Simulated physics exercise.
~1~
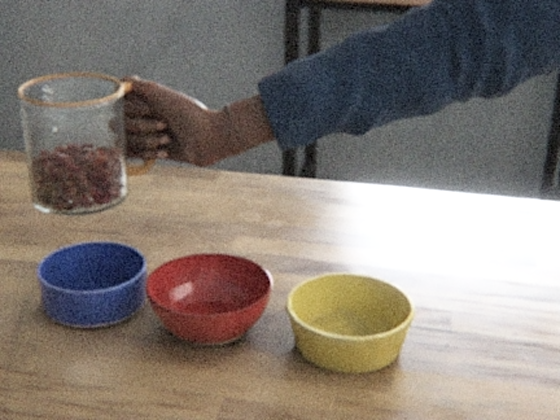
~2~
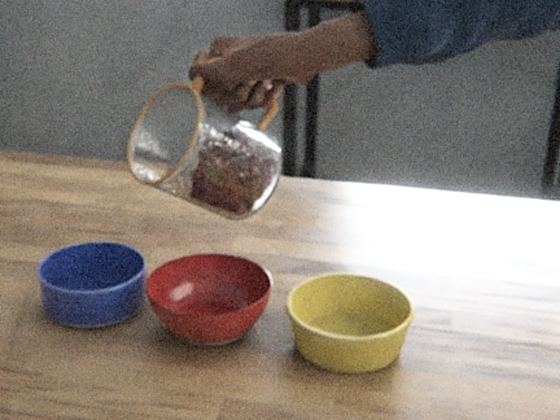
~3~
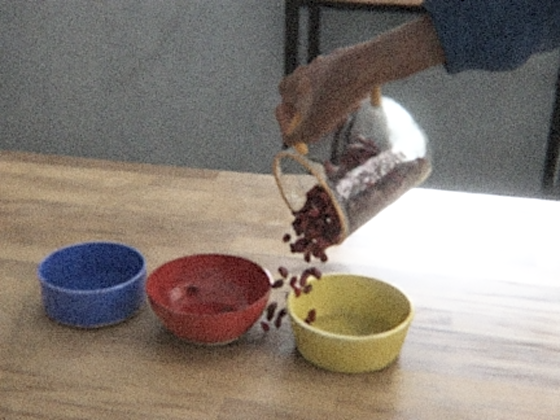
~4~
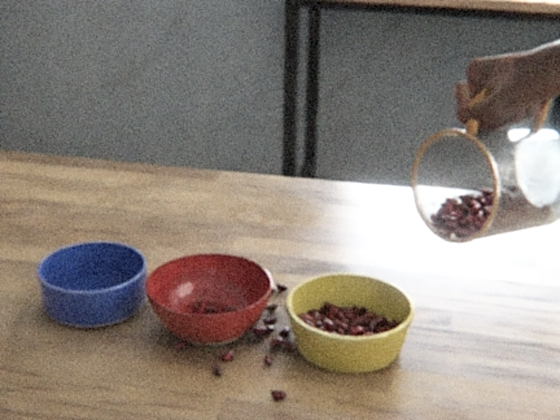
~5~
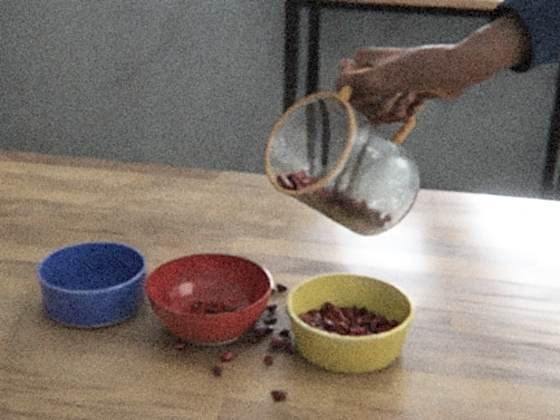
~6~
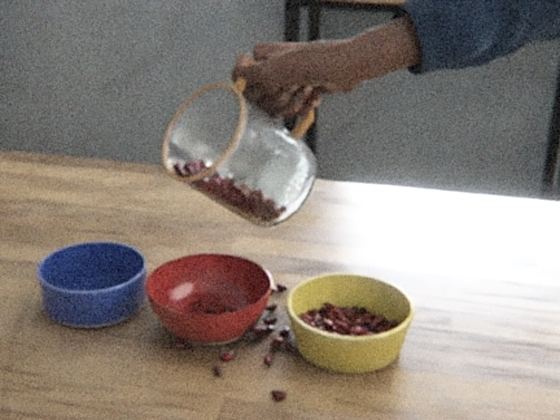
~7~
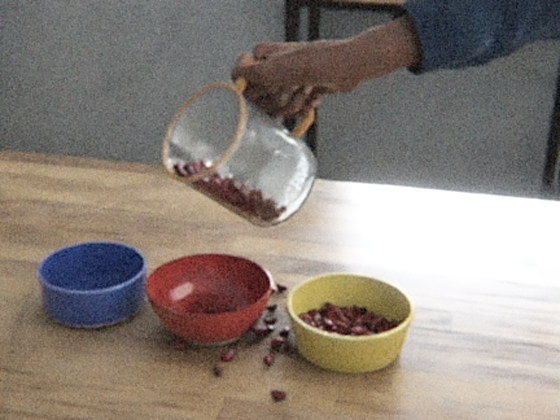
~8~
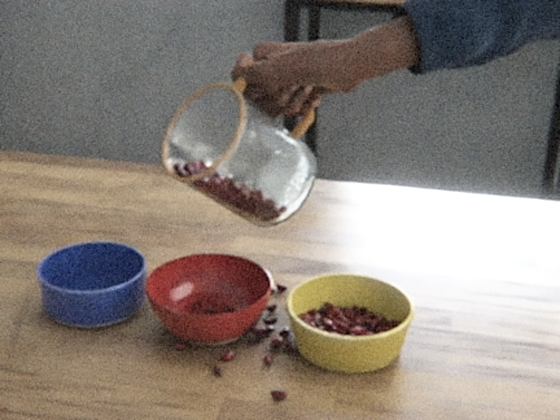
A hand pours some beans from a jug into a yellow dish, spilling a few.
